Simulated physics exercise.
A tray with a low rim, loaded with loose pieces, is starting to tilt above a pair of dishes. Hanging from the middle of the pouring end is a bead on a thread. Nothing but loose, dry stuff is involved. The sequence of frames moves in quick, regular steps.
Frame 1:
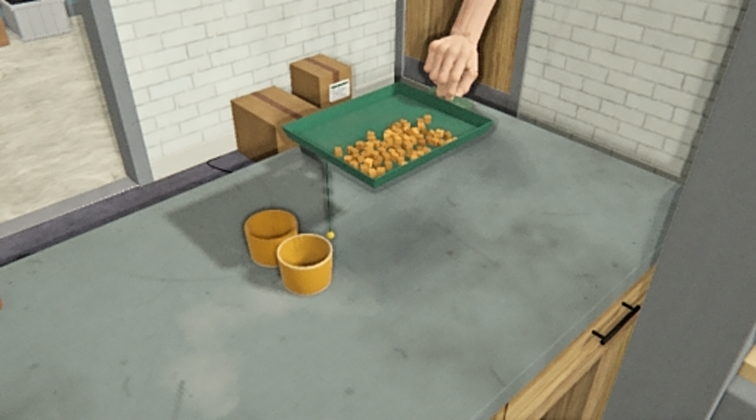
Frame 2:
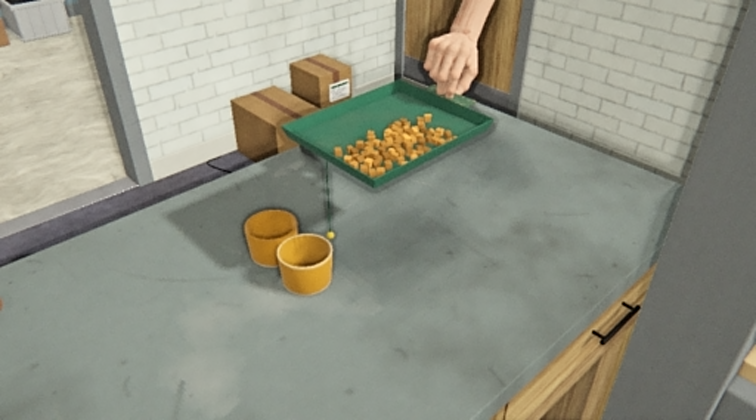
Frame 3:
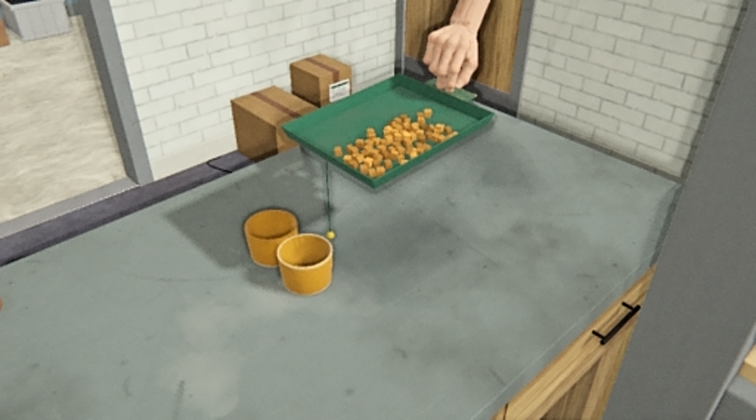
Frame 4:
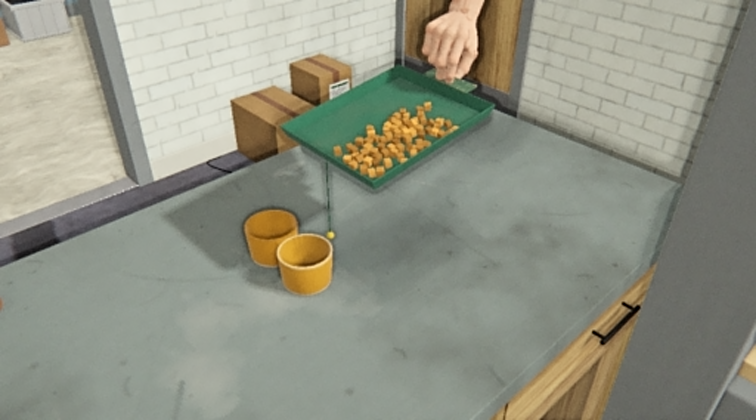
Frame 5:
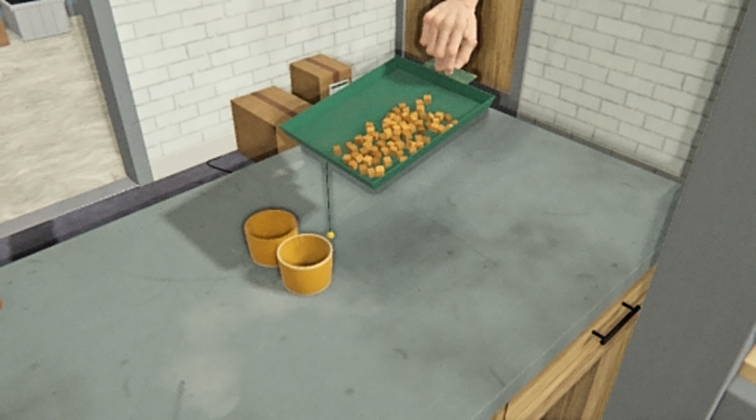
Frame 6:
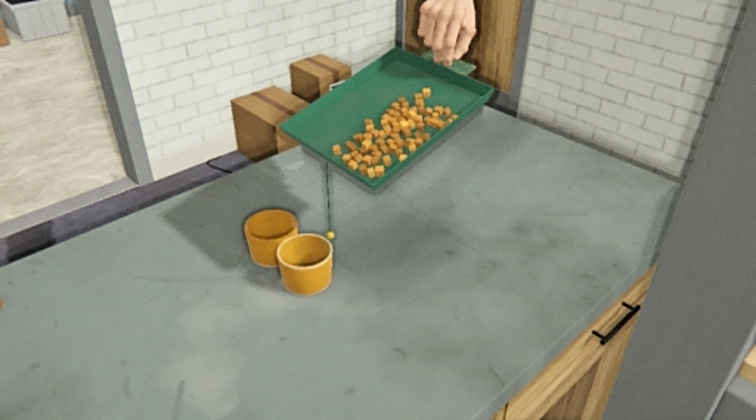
Green tray of orange-brown cubes tilting gradually as a hand raises its far side above a counter with two yellow dishes.
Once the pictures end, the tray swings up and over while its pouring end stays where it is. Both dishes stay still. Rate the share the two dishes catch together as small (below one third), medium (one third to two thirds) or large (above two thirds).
Small.
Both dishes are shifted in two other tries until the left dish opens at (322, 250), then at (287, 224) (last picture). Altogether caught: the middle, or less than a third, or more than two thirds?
First place: In the middle band. Second place: Under a third.
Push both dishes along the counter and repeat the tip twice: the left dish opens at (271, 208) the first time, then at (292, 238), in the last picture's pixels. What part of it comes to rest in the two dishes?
It comes to roughly 0 per cent in one try and roughly 30 per cent in the next.
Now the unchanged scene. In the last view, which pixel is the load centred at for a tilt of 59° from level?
Roughly at (359, 155).
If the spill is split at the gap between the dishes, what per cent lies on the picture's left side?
Looks to be around 20 per cent of the spill.
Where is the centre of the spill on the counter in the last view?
The centre sits near (336, 332).
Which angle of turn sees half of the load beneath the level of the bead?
Angle reached: About 110°.
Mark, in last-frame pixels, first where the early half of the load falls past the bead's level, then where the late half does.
Around (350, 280), followed by around (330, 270).
Soon after the last picture, tray tipped steeply; all on the tray.
A little later, tray tipped right over; nearly all on the tray; a stray few in the right dish; a small part outside both; a stray few in the air.
Later still, tray tipped past a quarter turn; about a quarter in the right dish; most outside both.
At rest, tray tipped past a quarter turn; about a quarter in the right dish; none in the left dish; most outside both.
